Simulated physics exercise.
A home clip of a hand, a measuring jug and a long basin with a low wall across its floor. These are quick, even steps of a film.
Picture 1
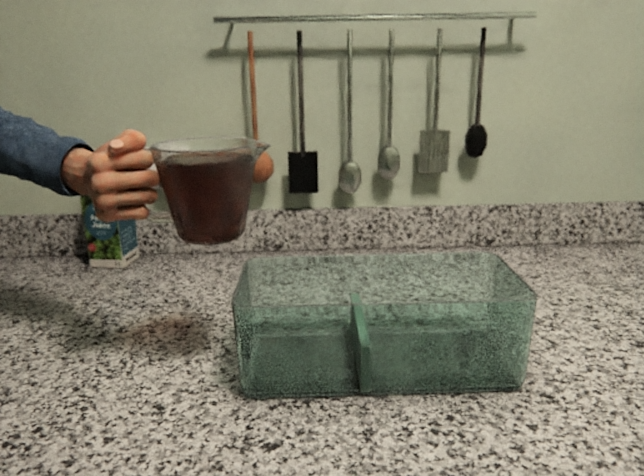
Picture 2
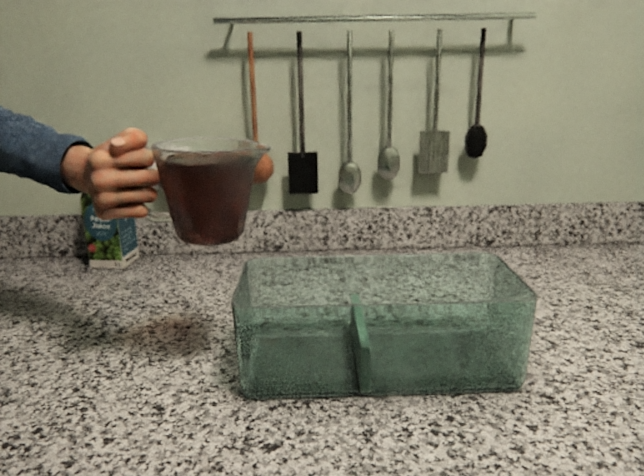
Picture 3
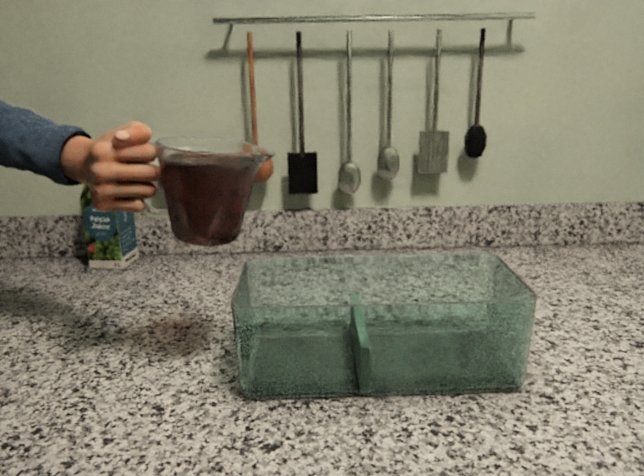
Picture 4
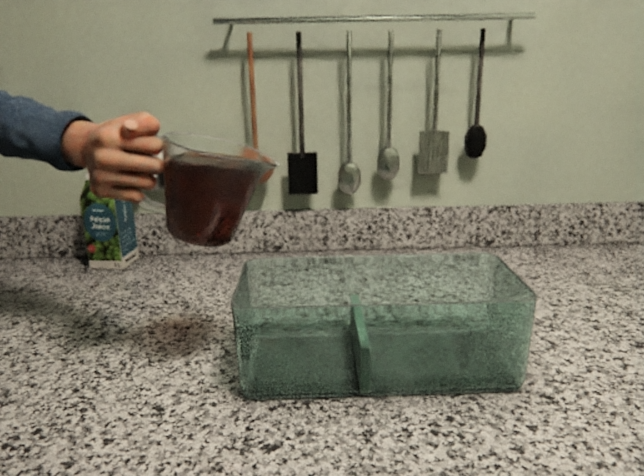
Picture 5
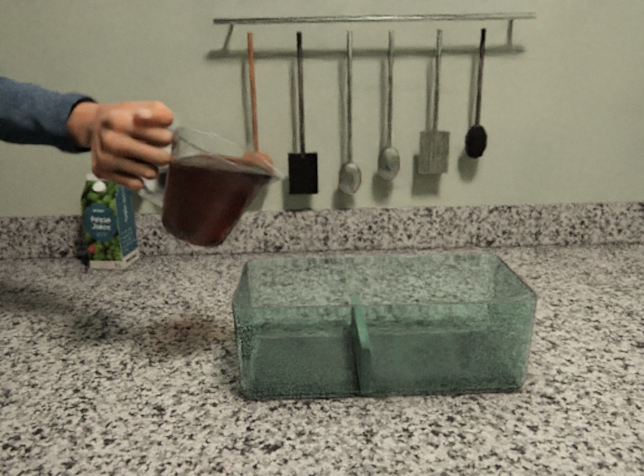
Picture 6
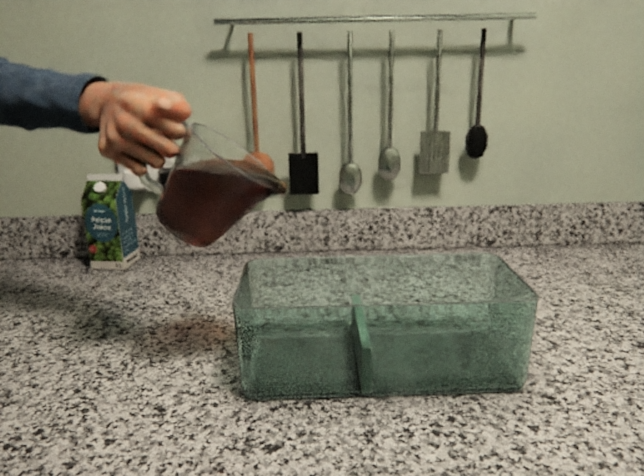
To begin with, a hand holds a clear measuring jug of dark reddish-brown liquid nearly upright, above and left of a long greenish basin on a speckled counter. The hand then rises and tilts the jug steadily to the right, the liquid reaching its lip as a juice carton comes into fuller view behind.
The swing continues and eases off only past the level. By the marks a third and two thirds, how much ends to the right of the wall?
The share right of the wall is under a third.
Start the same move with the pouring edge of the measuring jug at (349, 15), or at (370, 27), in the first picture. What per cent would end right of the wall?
Near 85 % and 85 %.
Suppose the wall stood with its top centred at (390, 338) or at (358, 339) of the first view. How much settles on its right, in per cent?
About 20 and 20 per cent.
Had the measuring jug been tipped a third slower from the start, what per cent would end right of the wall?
About 5 per cent.
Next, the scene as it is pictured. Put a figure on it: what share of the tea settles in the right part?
Roughly 5 in a hundred.
A moment on, the measuring jug is tipped right over and 30 per cent is still to pour, 51 is left of the wall and 0 right of it.
Next, the measuring jug is tipped right over and 1 per cent is still to pour, 89 is left of the wall and 2 right of it.
Then the measuring jug is tipped right over and 0 per cent is still to pour, 89 is left of the wall and 6 right of it.
Later the measuring jug is tipped right over and 0 per cent is still to pour, 89 is left of the wall and 6 right of it.
In the end 89 per cent lies left of the wall, 6 right of it and 5 outside.
